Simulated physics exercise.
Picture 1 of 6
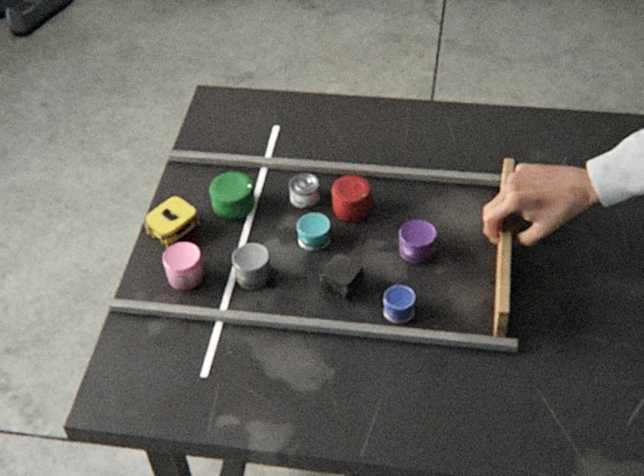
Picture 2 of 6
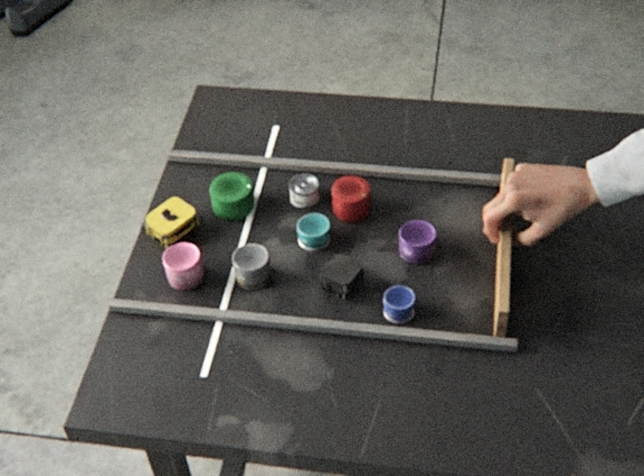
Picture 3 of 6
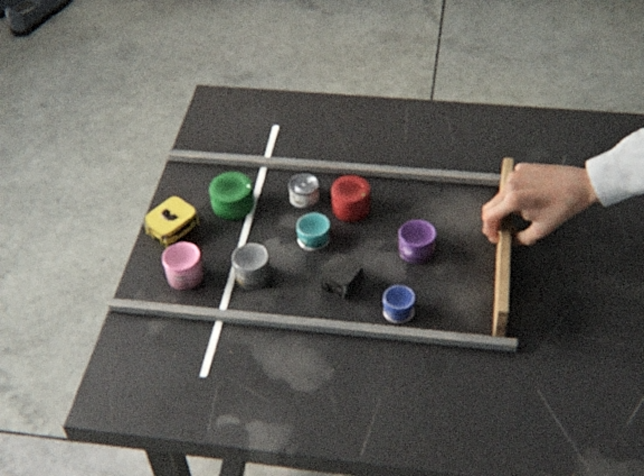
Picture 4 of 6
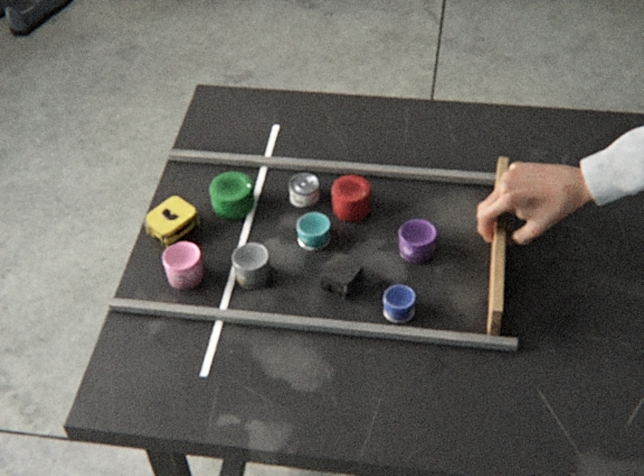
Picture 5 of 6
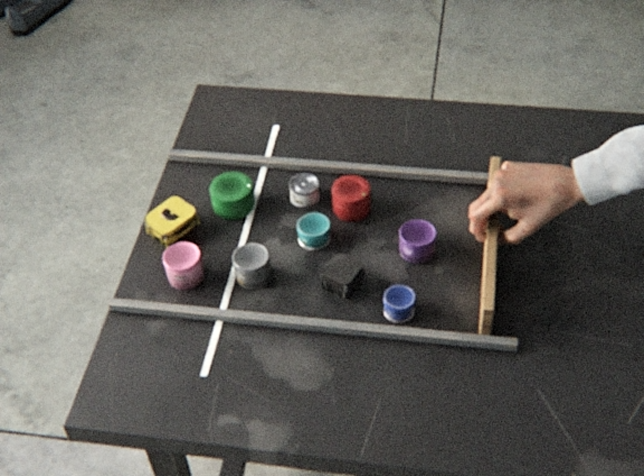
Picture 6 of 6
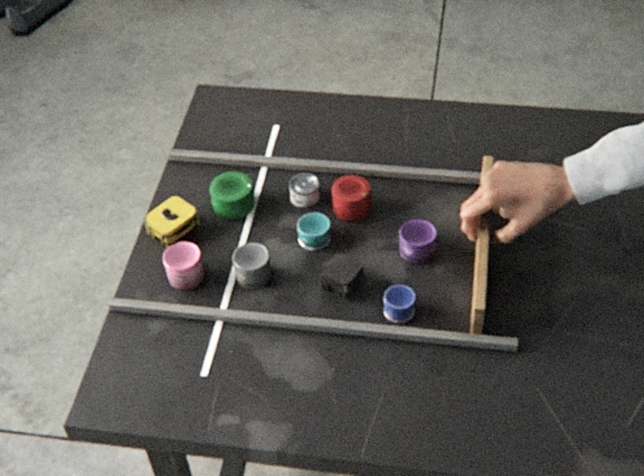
A hand sliding a wooden board slightly left between two rails on a dark table, with colourful tubs and a yellow case staying still.
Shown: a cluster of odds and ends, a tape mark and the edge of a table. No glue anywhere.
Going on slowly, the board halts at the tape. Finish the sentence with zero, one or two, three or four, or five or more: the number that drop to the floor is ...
The number that drop to the floor is zero.
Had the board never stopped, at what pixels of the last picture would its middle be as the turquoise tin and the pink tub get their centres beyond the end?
Points: About (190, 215) and about (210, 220).
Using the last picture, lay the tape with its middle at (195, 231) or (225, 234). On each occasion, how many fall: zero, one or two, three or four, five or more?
The falls would be either one or two; zero.
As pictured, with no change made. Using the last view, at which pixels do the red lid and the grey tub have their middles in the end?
In the last picture the red lid sits at (236, 190) while the grey tub sits at (184, 263).
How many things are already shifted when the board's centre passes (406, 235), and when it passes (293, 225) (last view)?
First 2 and then 7.
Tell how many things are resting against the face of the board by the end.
So the total is 5.
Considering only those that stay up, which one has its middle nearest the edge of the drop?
It's the yellow case that ends nearest.
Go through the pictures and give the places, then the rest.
The first picture shows yellow case (172, 223); pink tub (184, 266); green lid (233, 196); board (505, 244); tape (245, 236).
The second picture shows pink tub (184, 267); black case (342, 277).
The third picture shows green lid (232, 196); blue pot (399, 304).
The fourth picture shows yellow case (172, 222); purple tub (418, 241).
The fifth picture shows pink tub (184, 266); turquoise tin (314, 232).
The sixth picture shows yellow case (172, 222); pink tub (184, 266); green lid (233, 196); board (483, 242); tape (245, 236).
Early on, none off yet; yellow case at rest near (172, 222); pink tub at rest near (184, 266); green lid at rest near (233, 196).
Finally, the number that fall off is zero.
